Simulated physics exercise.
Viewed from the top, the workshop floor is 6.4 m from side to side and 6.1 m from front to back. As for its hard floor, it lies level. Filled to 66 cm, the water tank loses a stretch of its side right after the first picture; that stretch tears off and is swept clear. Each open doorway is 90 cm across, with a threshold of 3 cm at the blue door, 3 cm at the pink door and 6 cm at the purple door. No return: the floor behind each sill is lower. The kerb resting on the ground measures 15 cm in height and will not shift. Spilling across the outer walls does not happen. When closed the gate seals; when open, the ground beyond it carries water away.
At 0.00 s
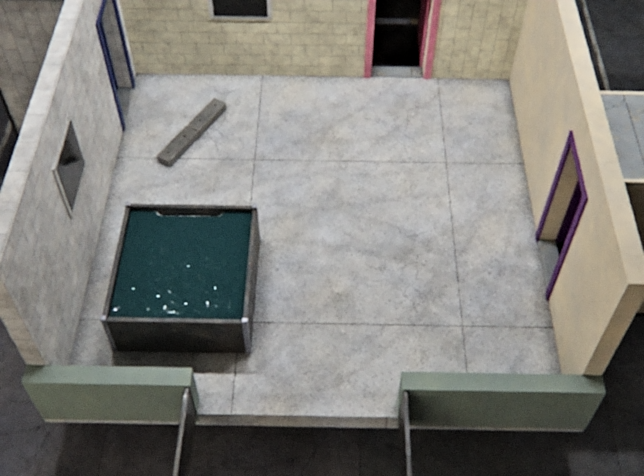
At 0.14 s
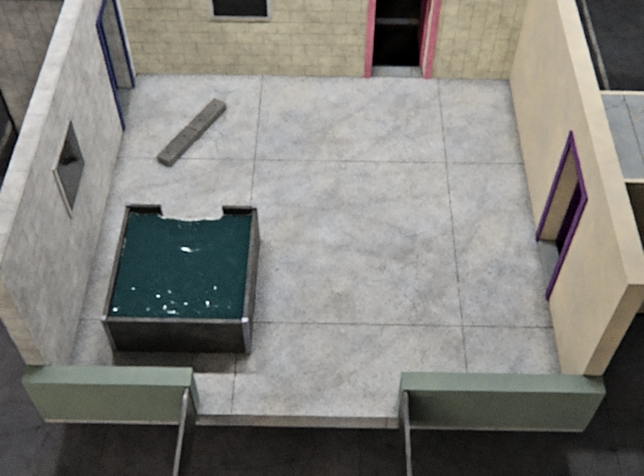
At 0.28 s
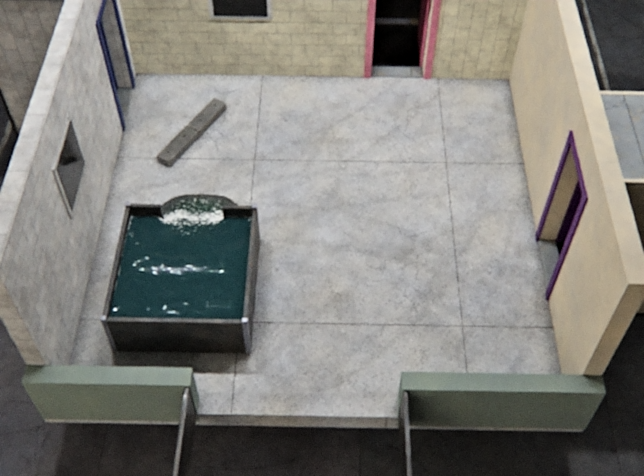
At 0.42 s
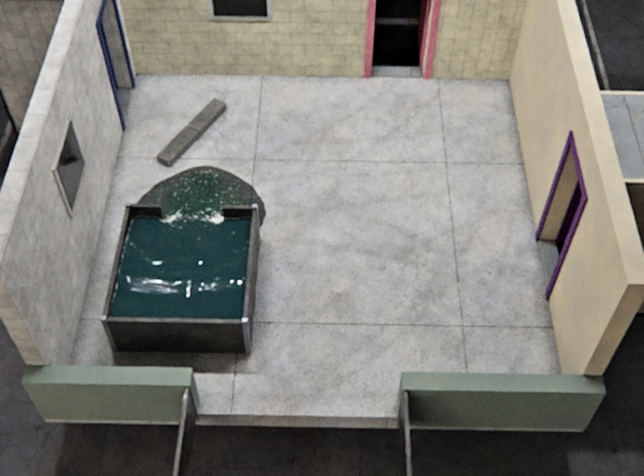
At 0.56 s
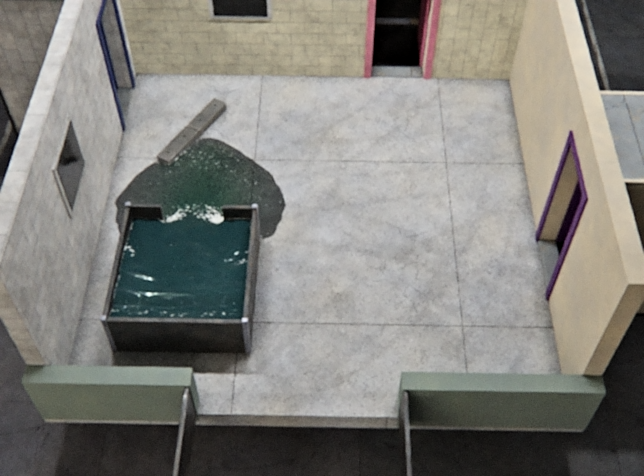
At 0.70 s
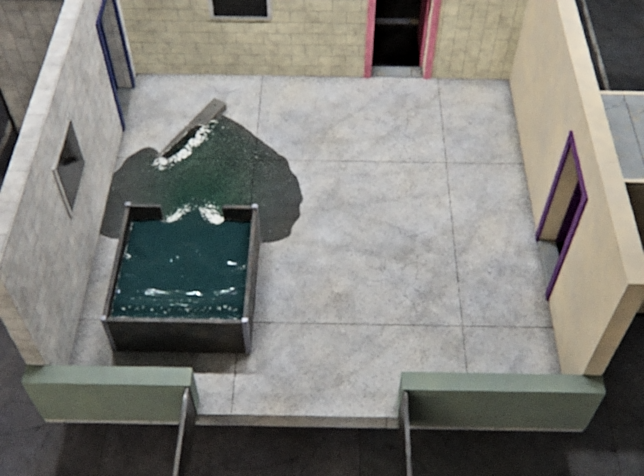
Dark green water sits still in a square tank on a pale workshop floor, then begins to pour through a gap in the tank's back side. It spreads across the floor in a widening dark sheet, reaches the loose gray plank behind the tank, and foams white along it.
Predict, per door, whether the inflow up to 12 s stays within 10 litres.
Blue door - no, it exceeds it; pink door - no, it exceeds it; purple door - yes, it stays within.
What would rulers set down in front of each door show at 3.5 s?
In cm: Blue 8, pink 7, purple 0.
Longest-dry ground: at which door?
It would be the purple door.
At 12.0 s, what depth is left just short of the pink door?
It's some 5.5 centimetres deep.
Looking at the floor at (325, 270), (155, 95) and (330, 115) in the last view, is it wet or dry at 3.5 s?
Going through the three points: Not yet touched, then awash, then awash.
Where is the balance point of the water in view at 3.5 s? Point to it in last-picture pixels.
The water's centre is around (241, 188).
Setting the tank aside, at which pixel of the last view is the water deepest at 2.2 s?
About (283, 81).
After 1.4 s water covers 25 % of the floor and is deepest (33 cm) near (199, 229); blue door 5 cm at the sill, 0 L in, pink door not reached, purple door not reached.
After 2.2 s water covers 35 % of the floor and is deepest (28 cm) near (283, 81); blue door 8 cm at the sill, 6 L in, pink door 7 cm at the sill, 0 L in, purple door not reached.
After 3.5 s water covers 40 % of the floor and is deepest (24 cm) near (505, 85); blue door 8 cm at the sill, 24 L in, pink door 7 cm at the sill, 16 L in, purple door not reached.
After 7.0 s water covers 70 % of the floor and is deepest (13 cm) near (63, 393); blue door 8 cm at the sill, 85 L in, pink door 5 cm at the sill, 40 L in, purple door 4 cm at the sill, 0 L in.
After 12.0 s water covers 95 % of the floor and is deepest (8 cm) near (532, 402); blue door 5 cm at the sill, 135 L in, pink door 6 cm at the sill, 61 L in, purple door 3 cm at the sill, 0 L in.
